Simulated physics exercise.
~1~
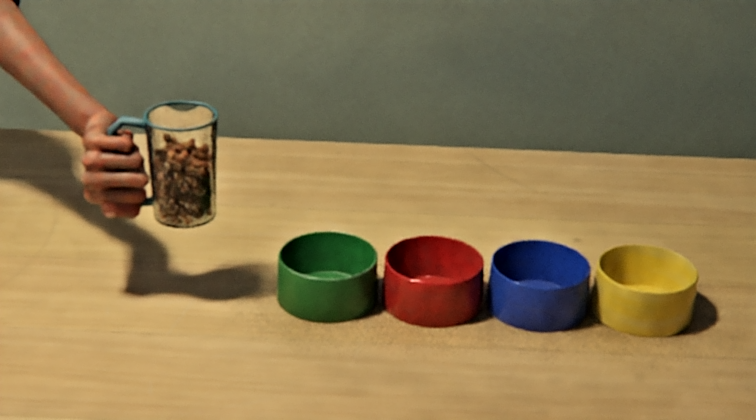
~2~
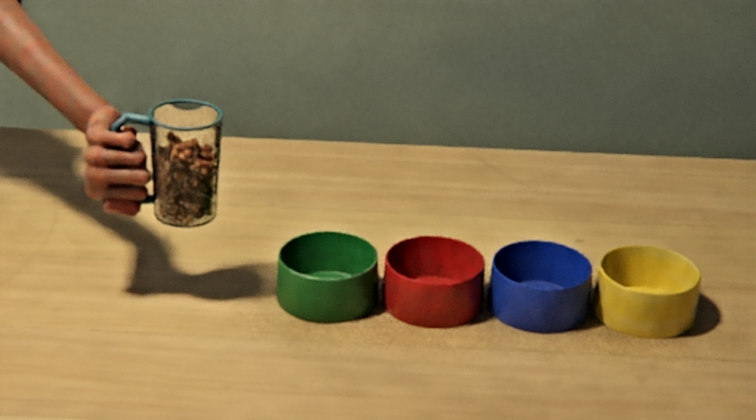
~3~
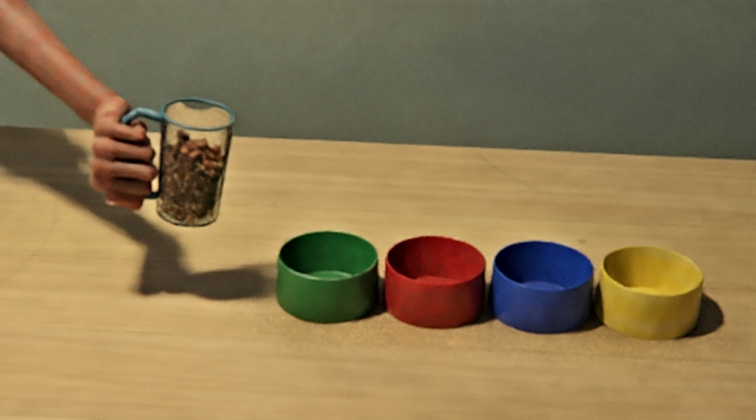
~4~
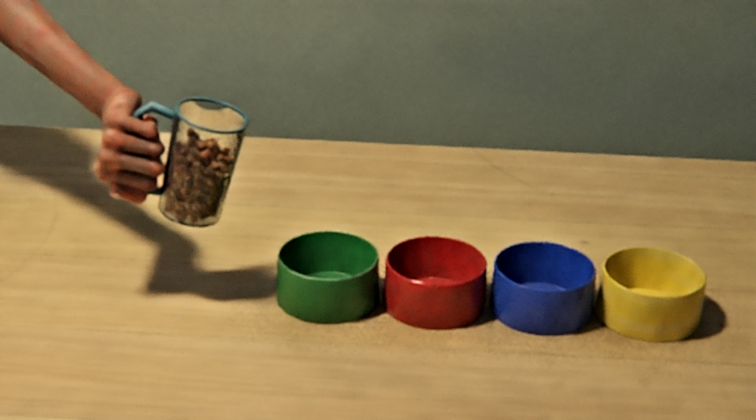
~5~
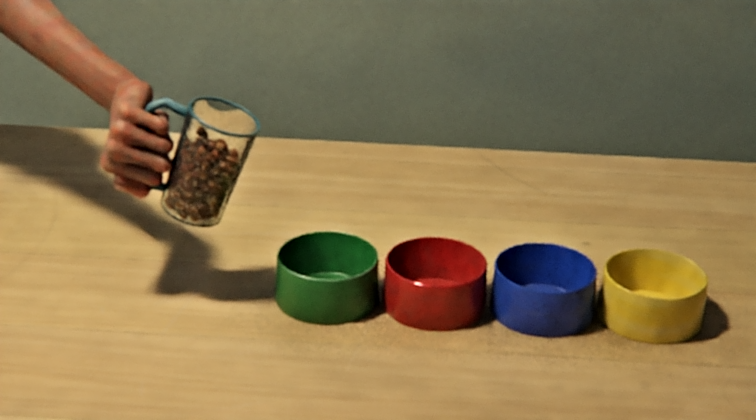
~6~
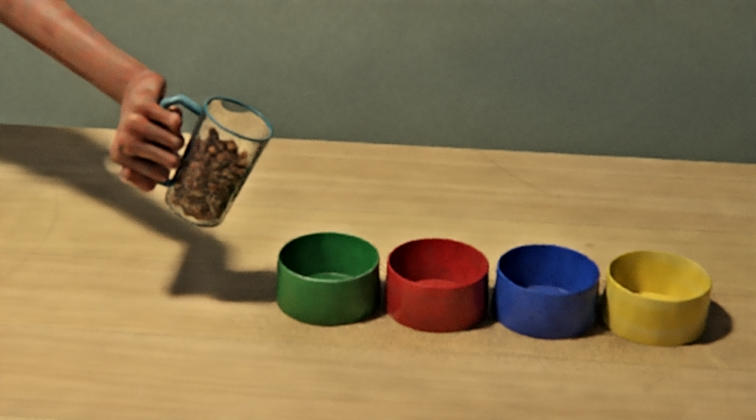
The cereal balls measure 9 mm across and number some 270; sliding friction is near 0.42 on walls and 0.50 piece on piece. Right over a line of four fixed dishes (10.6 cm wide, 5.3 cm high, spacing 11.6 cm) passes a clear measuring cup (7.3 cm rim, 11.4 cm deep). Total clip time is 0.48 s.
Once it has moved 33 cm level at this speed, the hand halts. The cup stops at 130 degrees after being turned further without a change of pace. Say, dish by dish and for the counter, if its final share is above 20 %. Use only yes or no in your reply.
Red: Yes; blue: No; green: No; yellow: No; counter: No.
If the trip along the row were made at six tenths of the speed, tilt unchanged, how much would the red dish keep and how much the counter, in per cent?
Red: 0; counter: 0.
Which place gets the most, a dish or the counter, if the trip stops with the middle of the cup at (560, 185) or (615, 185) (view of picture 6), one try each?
I'd bet on red for the first try and red for the second.
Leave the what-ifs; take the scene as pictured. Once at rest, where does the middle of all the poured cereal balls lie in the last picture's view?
(440, 288).
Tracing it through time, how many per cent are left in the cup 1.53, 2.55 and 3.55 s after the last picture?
Around 75 per cent at the first moment, 0 at the second and 0 at the third.
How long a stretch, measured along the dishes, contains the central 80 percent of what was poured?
6 cm.
Then, 1.53 s after the last picture, tilt 118 degrees; cup holds 75 %, red 20 %.
Then, 2.55 s after the last picture, tilt 130 degrees; cup holds 0 %, red 100 %.
Then, 3.55 s after the last picture, tilt 130 degrees; cup holds 0 %, red 100 %.
In the end, red 100 %, blue 0 %, green 0 %, yellow 0 %, counter 0 %.
